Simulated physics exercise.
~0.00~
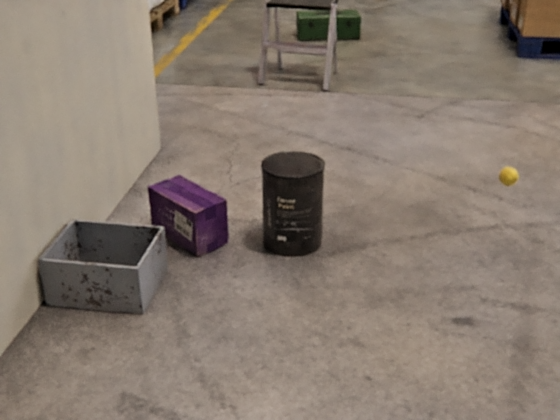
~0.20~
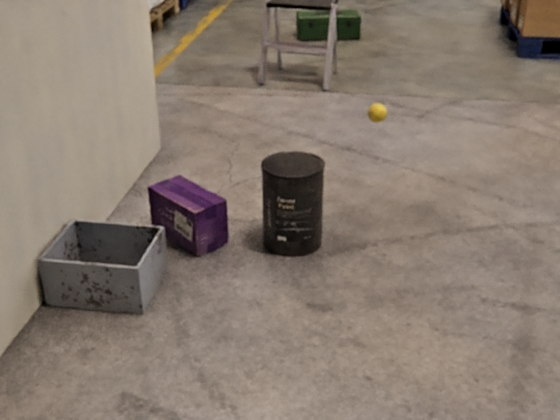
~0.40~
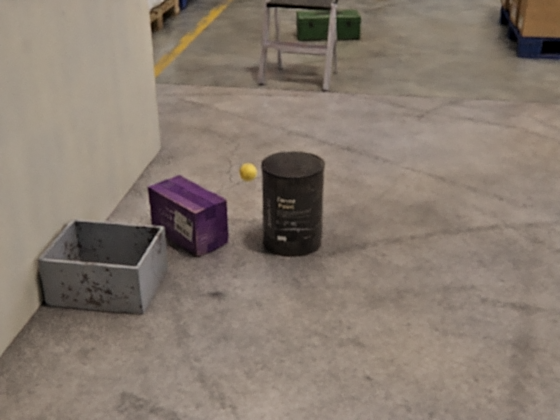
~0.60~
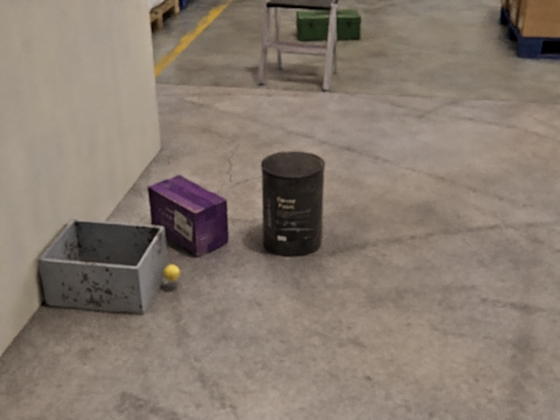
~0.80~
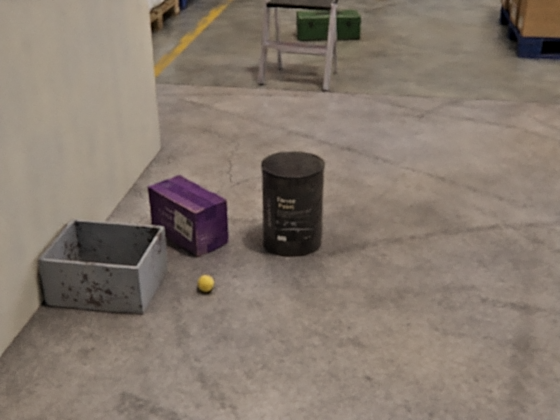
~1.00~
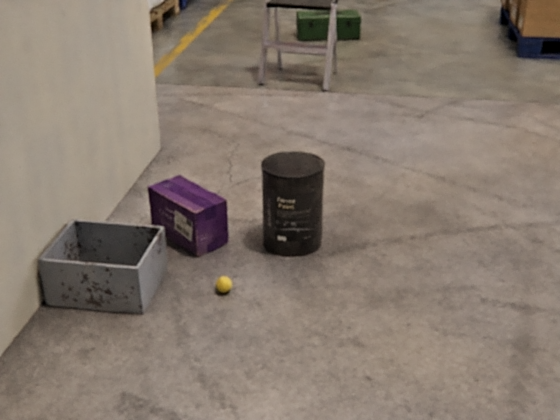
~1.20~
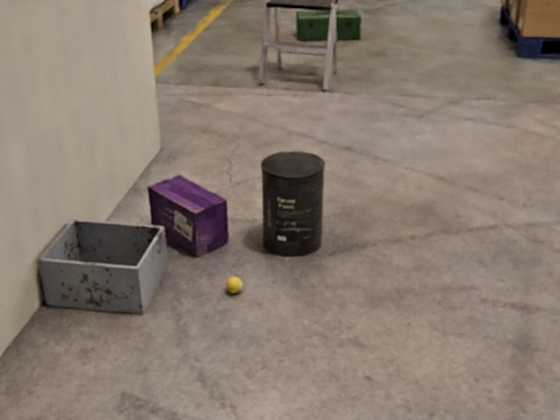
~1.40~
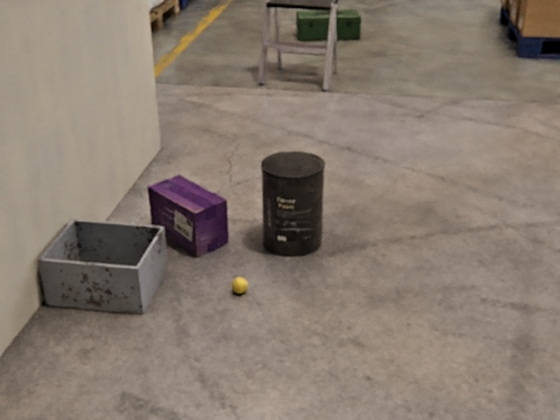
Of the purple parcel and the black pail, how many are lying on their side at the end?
None of them are. The purple parcel and the black pail both stay upright in their places.
